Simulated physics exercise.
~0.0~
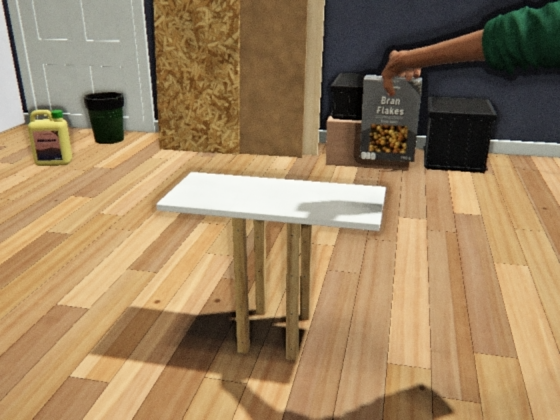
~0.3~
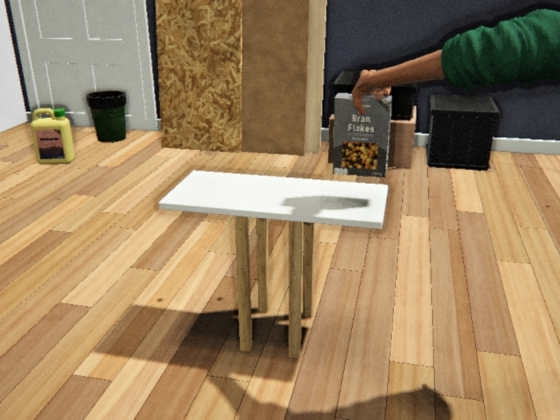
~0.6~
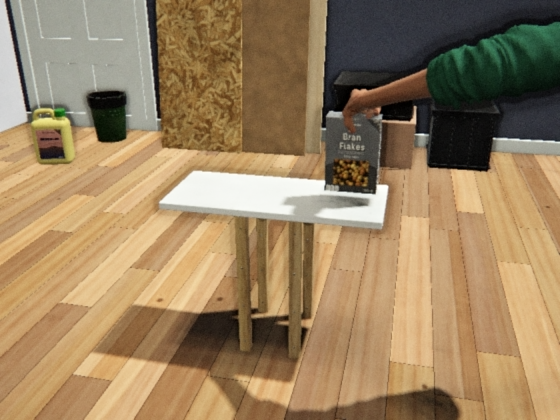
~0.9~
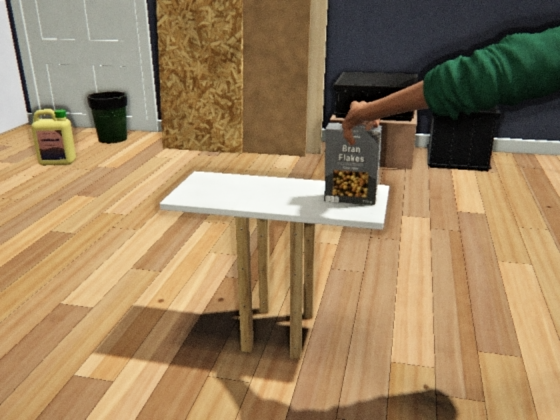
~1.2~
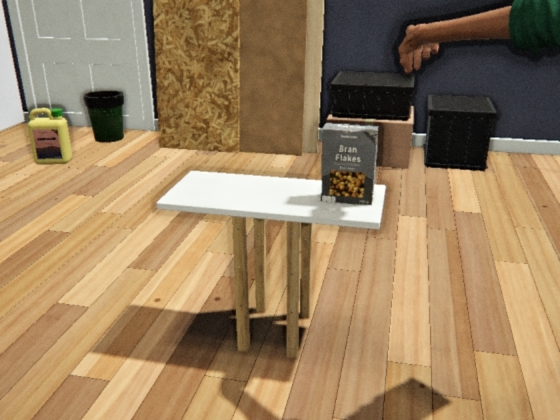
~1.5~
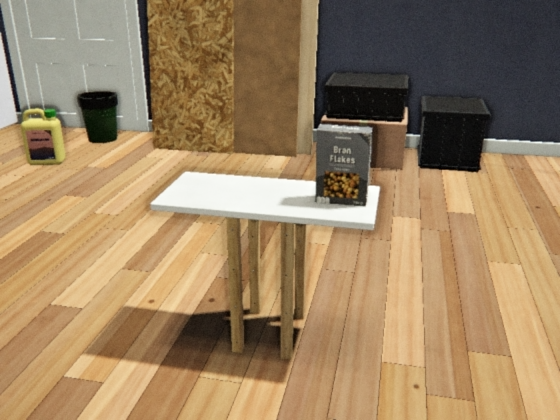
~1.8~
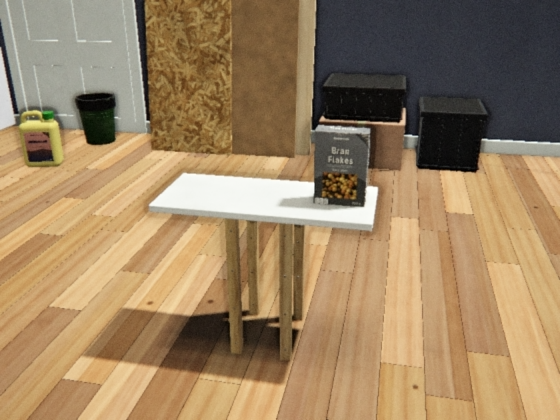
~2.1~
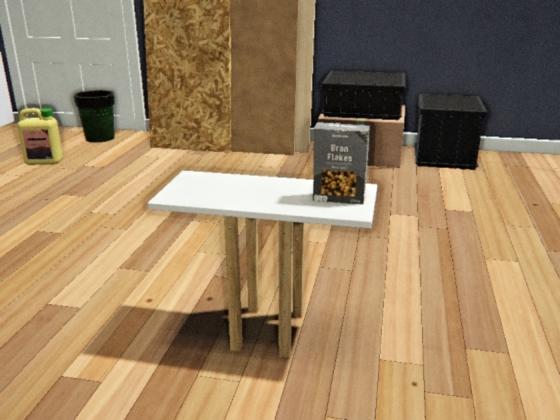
In a room with a wooden plank floor, a narrow white-topped trestle stands in front of leaning boards, a pale door and some black boxes. A hand in a green sleeve reaches in from the right, holding a grey packet of bran flakes upright by its top. It moves the packet left and down, then lowers it onto the right end of the white top. The fingers let go and the arm draws back out of view to the right. The packet stays upright near the edge, and the trestle remains steady, flat on its feet.
